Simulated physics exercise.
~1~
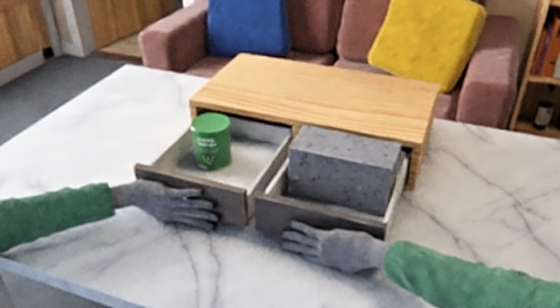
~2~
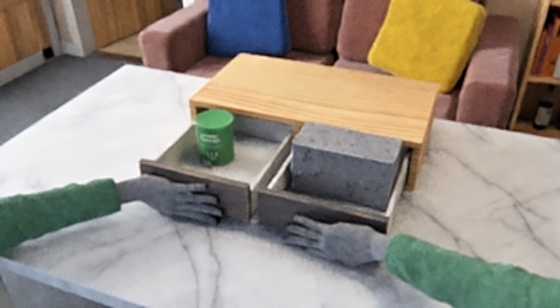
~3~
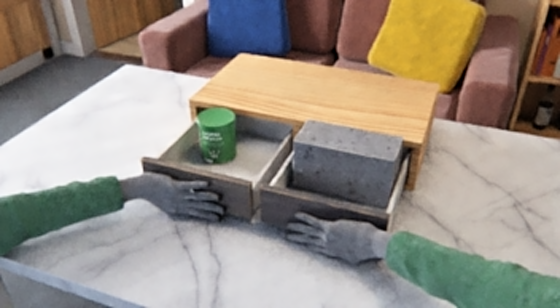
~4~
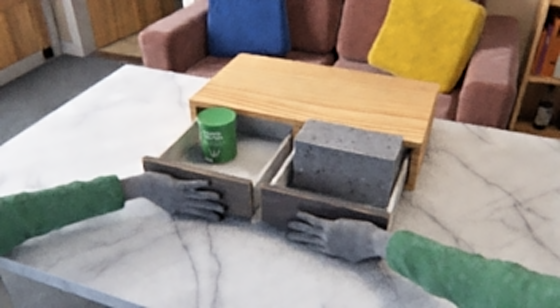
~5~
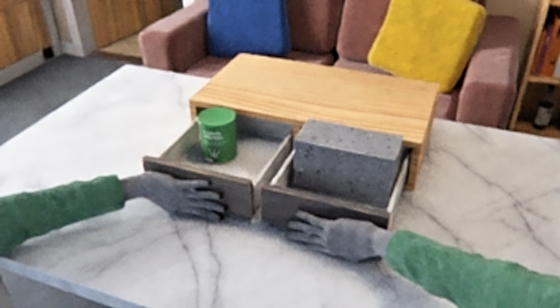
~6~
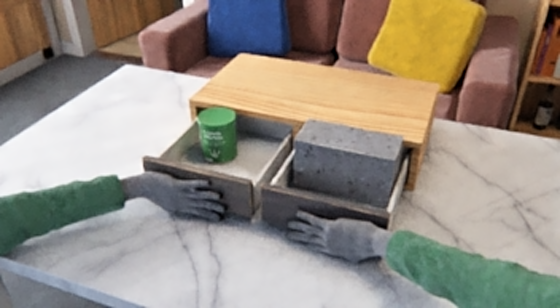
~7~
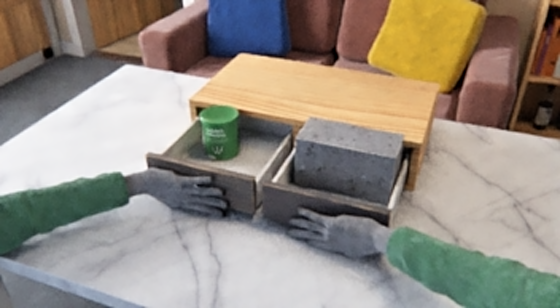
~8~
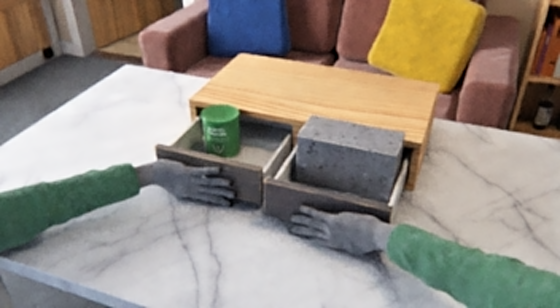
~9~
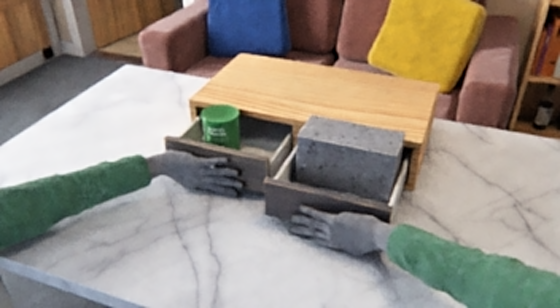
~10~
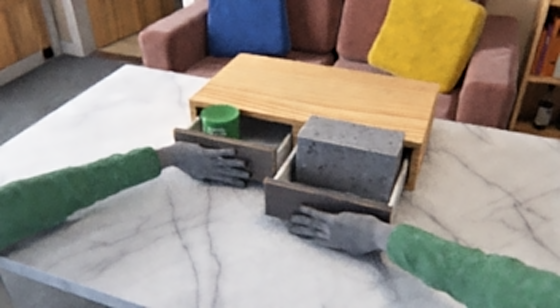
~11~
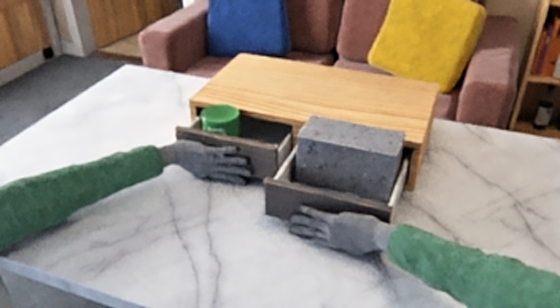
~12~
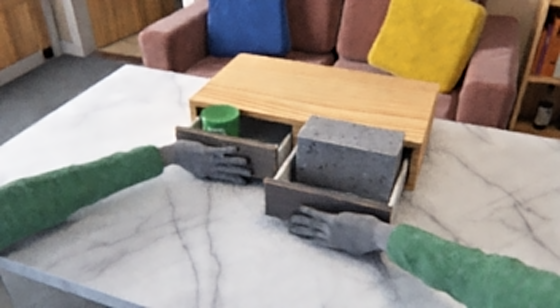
Two gloved hands push the drawers, but both stay open, the left one less.
